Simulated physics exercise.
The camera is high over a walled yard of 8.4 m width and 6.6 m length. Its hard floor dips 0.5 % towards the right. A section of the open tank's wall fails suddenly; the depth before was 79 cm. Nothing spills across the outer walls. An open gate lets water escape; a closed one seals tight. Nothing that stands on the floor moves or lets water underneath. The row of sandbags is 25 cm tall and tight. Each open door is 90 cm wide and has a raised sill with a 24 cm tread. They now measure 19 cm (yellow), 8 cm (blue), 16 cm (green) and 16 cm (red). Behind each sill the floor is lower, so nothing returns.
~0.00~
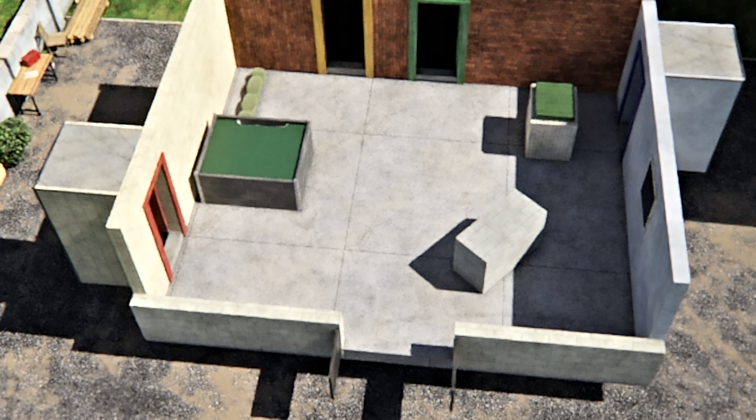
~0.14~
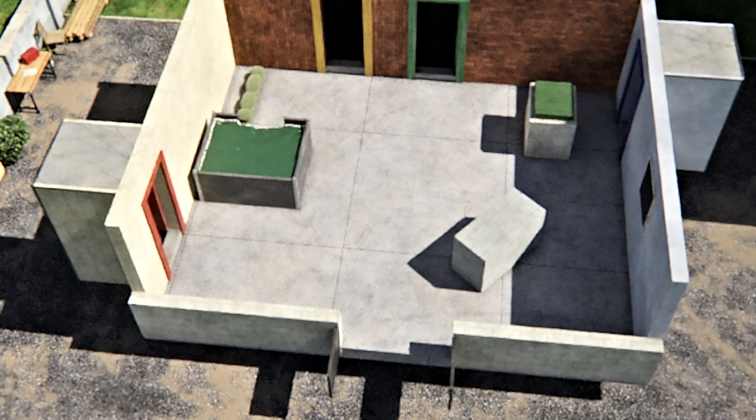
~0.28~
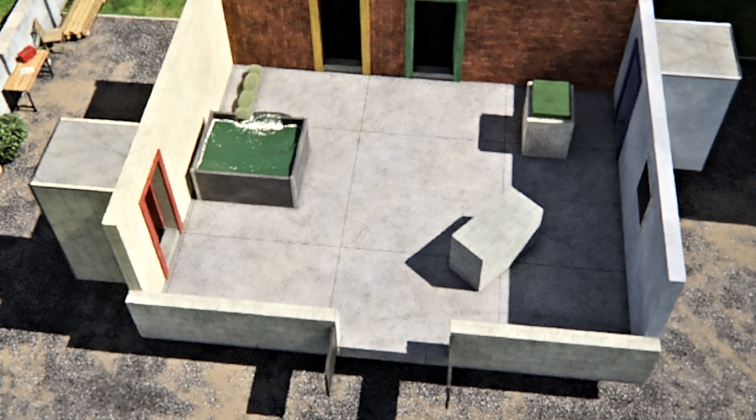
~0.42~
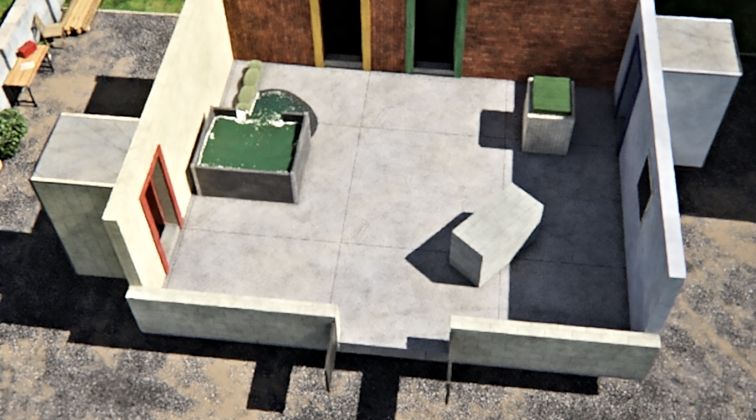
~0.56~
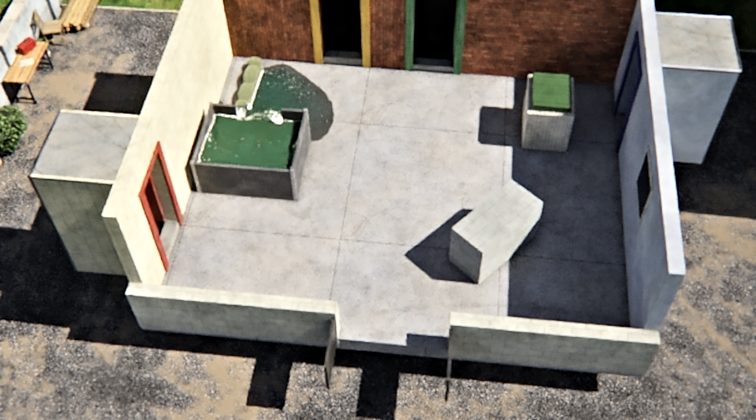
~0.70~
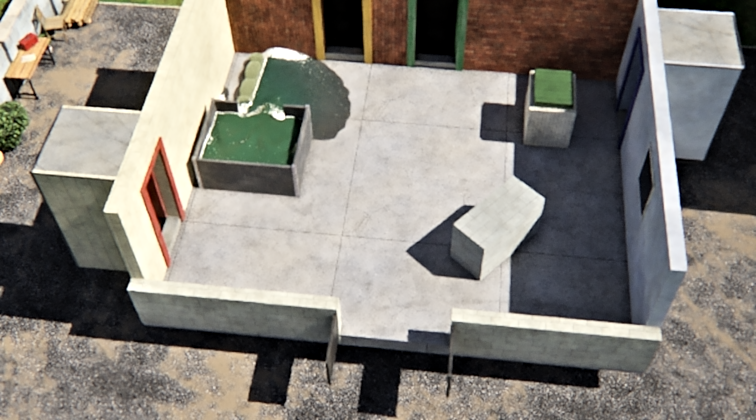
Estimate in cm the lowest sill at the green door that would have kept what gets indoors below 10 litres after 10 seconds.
Some 5.5 cm above the ground.
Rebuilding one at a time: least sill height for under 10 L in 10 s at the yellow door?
About 22 cm at yellow.
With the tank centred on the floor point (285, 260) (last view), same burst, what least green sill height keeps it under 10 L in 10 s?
About 11.5 cm.
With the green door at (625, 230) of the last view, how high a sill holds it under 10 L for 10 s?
Roughly 6.5 cm.
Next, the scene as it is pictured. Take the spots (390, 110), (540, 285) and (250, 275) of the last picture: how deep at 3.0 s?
Roughly 5, 0 and 0 cm, in turn.
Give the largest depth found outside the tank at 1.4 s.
About 50 cm.
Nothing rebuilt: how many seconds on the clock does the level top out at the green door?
Near 2.2 s.
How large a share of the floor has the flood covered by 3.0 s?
About 30 per cent.
After 1.4 s water covers 15 % of the floor, deepest (50 cm) near (290, 60); it has not reached the green door.
After 3.0 s water covers 30 % of the floor, deepest (30 cm) near (229, 128); 8 cm at the green door, 0 litres in over its 16 cm sill.
After 10.0 s water covers 80 % of the floor, deepest (12 cm) near (612, 96); 4 cm at the green door, 0 litres in over its 16 cm sill.
At the green door as built, the water arrived by 1.6 s and peaked near 10 cm at 2.2 s.
With a sill of 4.5 cm, 16 litres would have come in within the 10 s; with 6 cm, 6 litres. So under 10 litres takes about 5.5 cm.
